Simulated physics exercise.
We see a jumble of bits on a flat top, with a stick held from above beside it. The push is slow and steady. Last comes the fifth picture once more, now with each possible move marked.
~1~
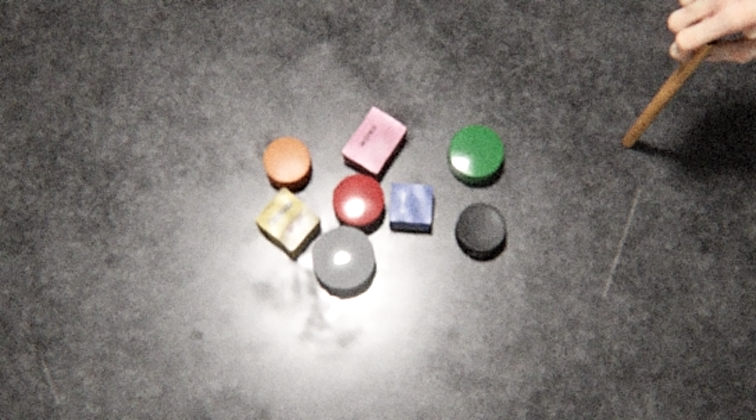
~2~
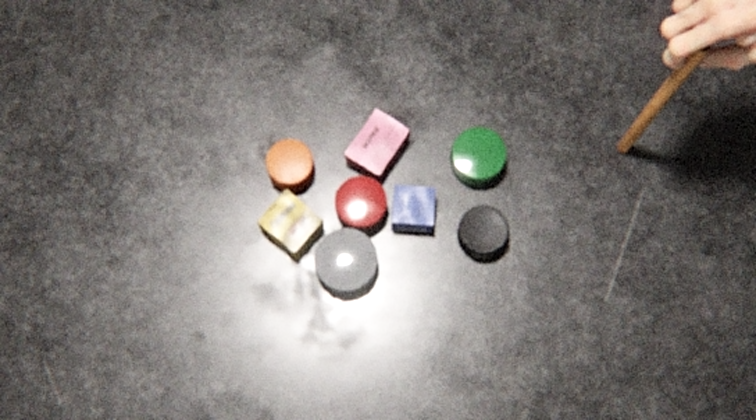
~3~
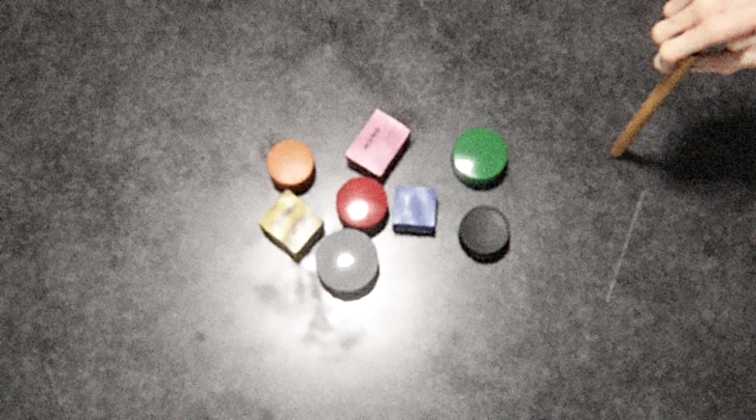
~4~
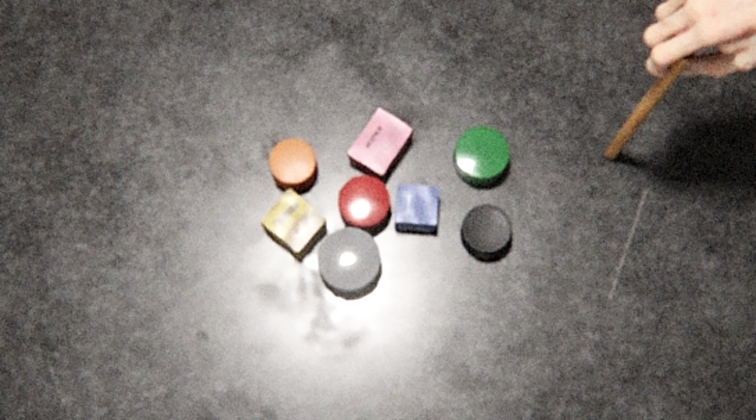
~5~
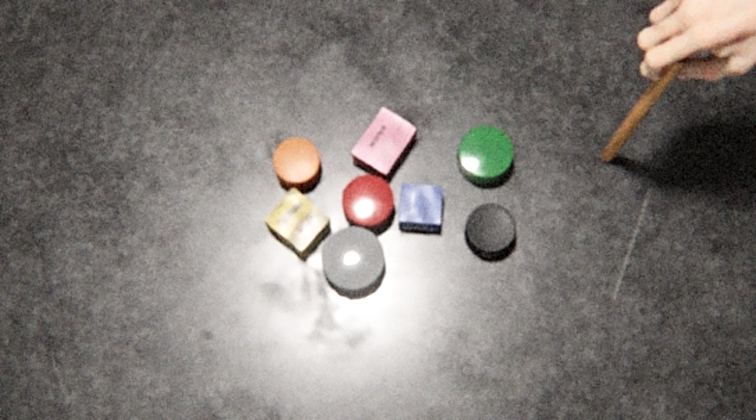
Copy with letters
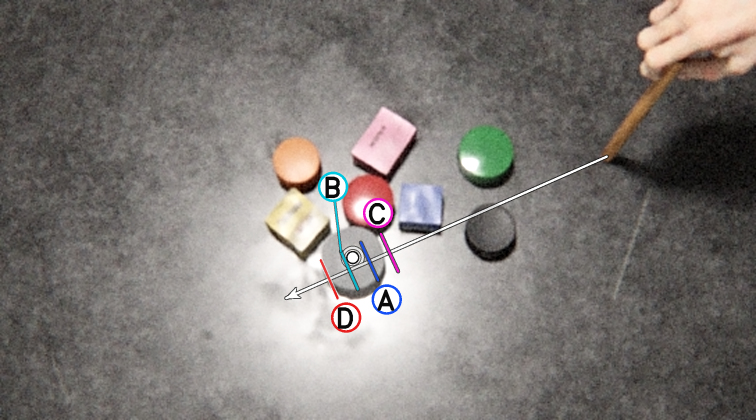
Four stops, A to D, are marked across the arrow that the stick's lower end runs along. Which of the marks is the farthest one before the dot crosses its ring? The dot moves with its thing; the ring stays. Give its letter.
It can go as far as C.
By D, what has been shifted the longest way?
The grey pot.
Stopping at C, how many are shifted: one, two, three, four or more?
In all, three.
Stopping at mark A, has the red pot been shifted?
Yes.
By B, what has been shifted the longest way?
The grey pot has gone farthest.
On the marked copy, A at (369, 261); B at (349, 270); C at (389, 252); D at (329, 280); the arrow from (607, 157) to (286, 298); the white dot at (352, 257).
Taking C. A third of the way, foot of the stick (529, 191).
Two thirds of the way, foot of the stick (451, 226); black tub (483, 242).
When it is over, foot of the stick (389, 253); red pot (351, 193); blue box (403, 210); the dot is still in its ring.
As for the rest, A shifts the dotted thing to (333, 269); B shifts the dotted thing to (313, 280); D shifts the dotted thing to (293, 290).
